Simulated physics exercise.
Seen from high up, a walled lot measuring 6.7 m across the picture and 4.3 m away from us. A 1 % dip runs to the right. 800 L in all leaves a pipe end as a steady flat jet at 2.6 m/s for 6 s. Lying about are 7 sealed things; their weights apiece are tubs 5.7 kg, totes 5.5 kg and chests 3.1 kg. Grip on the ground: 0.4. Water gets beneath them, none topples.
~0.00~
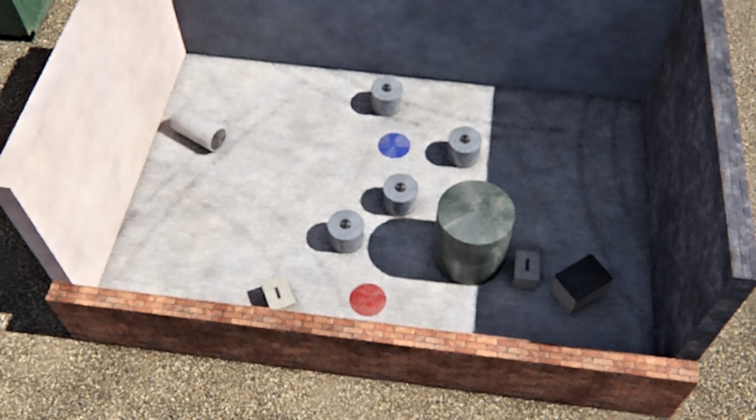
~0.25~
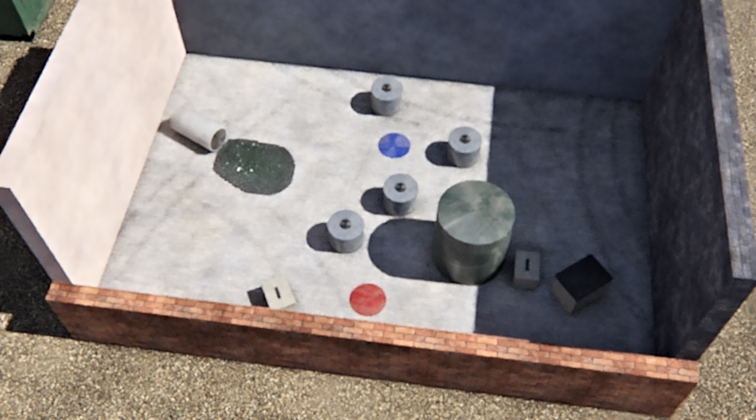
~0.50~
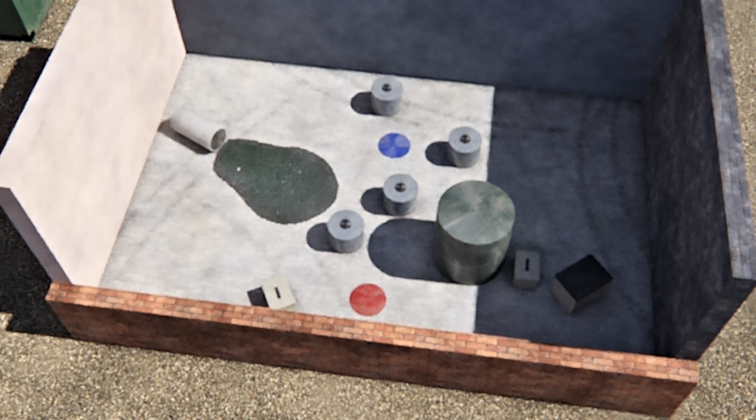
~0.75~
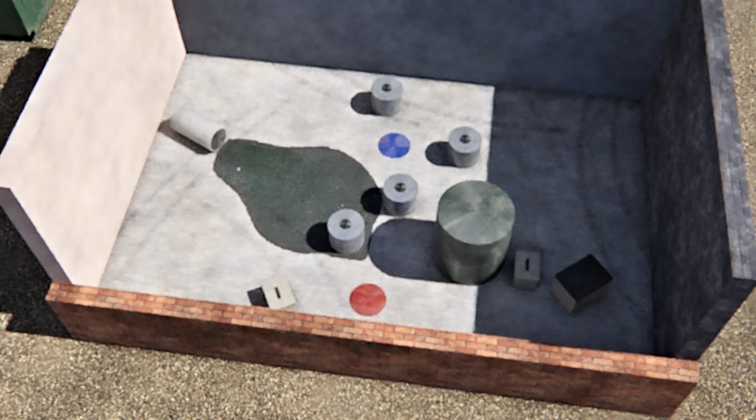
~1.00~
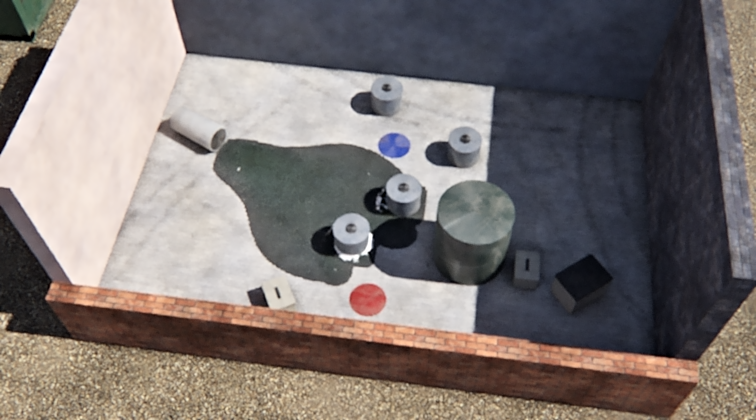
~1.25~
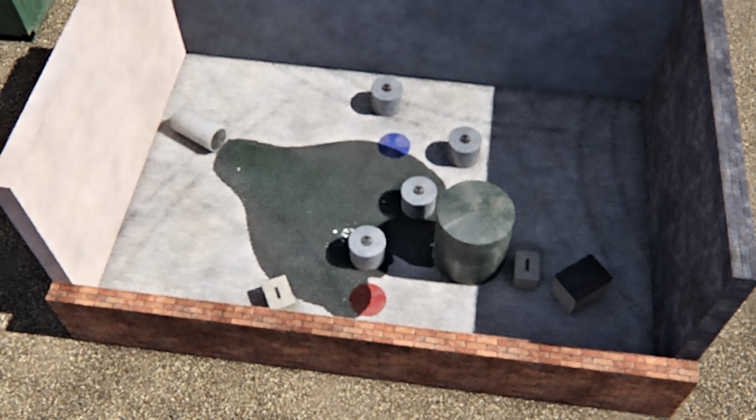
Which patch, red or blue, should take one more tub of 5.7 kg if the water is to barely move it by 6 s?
Blue.
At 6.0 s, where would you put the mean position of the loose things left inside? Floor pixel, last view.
The average lands around (498, 211).
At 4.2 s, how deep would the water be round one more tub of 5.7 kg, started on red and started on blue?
I'd say close to 4 cm, and close to 2 cm for the other.
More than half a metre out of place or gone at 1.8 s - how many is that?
I make it 2 by then.
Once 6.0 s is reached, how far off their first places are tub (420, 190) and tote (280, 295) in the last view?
Respectively 300 and 0 cm.
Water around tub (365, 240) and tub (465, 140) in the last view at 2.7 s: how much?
Some 6 cm at the first, some 2 cm at the second.
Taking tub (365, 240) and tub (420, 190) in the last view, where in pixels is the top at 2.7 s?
They should sit about (487, 326) and (535, 183) in the last view.
After 1.8 s on red it would be 24 cm off in 3 cm of water; on blue it would be 0 cm off in 1 cm of water.
After 2.7 s on red it would be 86 cm off in 8 cm of water; on blue it would be 0 cm off in 1 cm of water.
After 4.2 s on red it would be 245 cm off in 4 cm of water; on blue it would be 0 cm off in 2 cm of water.
After 6.0 s on red it would be 256 cm off in 5 cm of water; on blue it would be 0 cm off in 2 cm of water.
